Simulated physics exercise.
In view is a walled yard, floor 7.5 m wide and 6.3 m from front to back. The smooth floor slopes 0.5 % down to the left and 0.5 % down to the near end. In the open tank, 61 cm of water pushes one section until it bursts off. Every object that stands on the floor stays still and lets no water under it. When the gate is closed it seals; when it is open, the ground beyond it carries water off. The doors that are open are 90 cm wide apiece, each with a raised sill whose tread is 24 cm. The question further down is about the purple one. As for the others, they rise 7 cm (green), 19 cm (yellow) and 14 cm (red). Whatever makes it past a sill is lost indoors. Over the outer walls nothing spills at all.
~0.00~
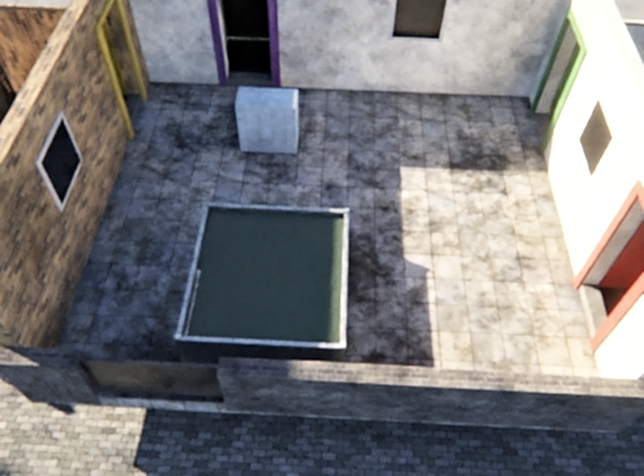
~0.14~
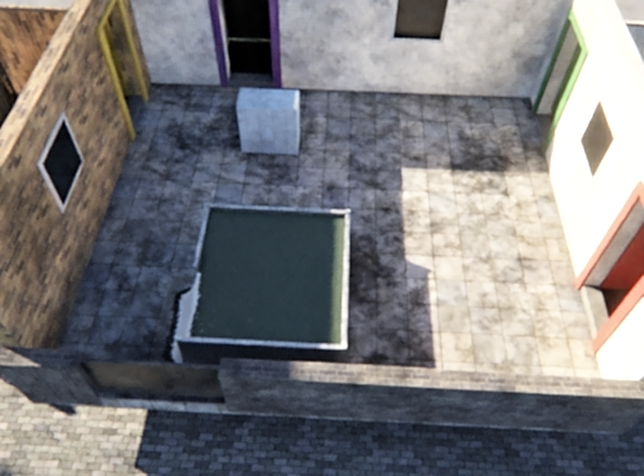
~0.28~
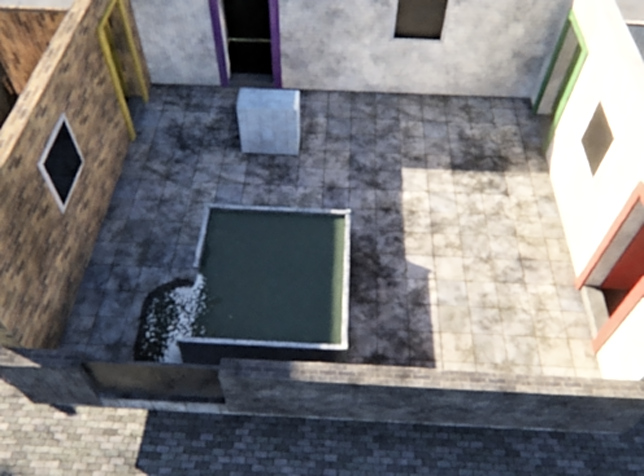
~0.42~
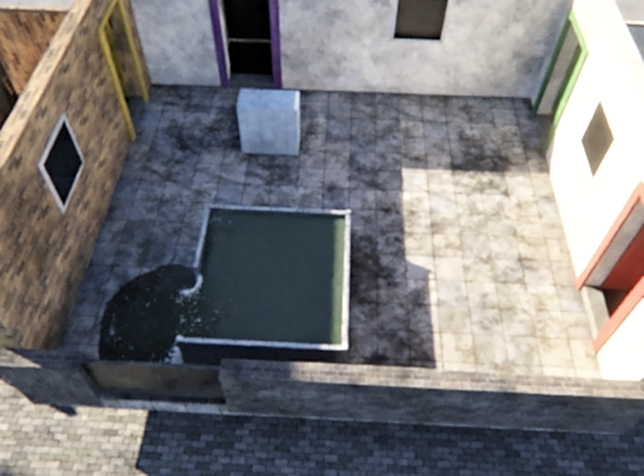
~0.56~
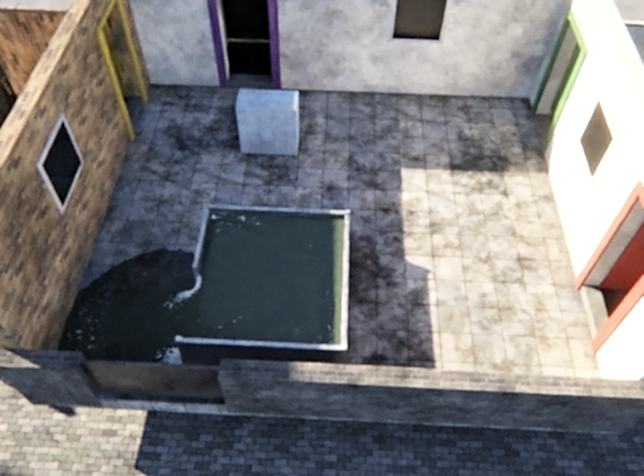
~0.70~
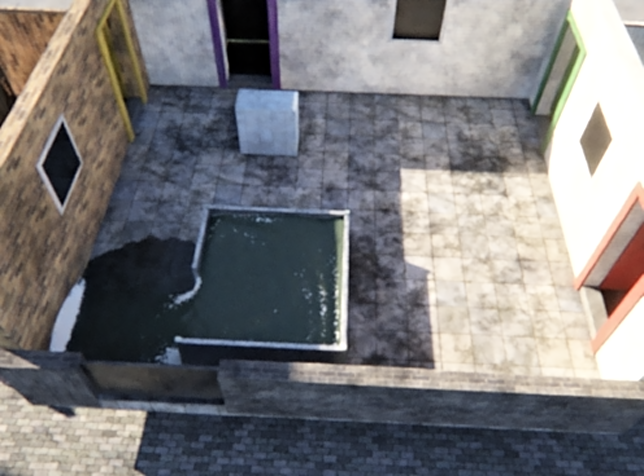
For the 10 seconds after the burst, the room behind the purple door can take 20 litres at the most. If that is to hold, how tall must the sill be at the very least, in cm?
Close to 15 cm is just enough.
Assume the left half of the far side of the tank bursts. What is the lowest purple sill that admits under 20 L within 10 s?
Close to 7.5 cm at the least.
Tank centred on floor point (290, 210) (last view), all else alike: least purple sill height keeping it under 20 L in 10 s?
In that case about 5.5 cm.
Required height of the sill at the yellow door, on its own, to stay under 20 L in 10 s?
The yellow door needs around 12.5 cm.
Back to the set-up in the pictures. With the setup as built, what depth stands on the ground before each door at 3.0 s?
Green door 0 cm, yellow door 6 cm, purple door 0 cm, red door 0 cm.
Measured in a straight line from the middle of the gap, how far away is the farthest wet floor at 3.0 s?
Around 5.6 m out.
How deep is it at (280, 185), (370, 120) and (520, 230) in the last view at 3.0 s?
The three readings, in order, are 0, 0 and 0 cm.
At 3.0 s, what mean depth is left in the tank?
Average depth: Approx. 31 cm.
After 1.4 s water covers 10 % of the floor, deepest (54 cm) near (48, 379); it has not reached the purple door.
After 3.0 s water covers 30 % of the floor, deepest (36 cm) near (52, 367); it has not reached the purple door.
After 10.0 s water covers 95 % of the floor, deepest (12 cm) near (48, 379); 9 cm at the purple door, 36 litres in over its 13 cm sill.
At the purple door as built, the water arrived by 3.5 s and peaked near 22 cm at 4.0 s.
Run again over the same 10 s with other heights there, 27 litres in over 14 cm, 6 litres over 19 cm. The limit of 20 litres is kept from about 15 cm up.
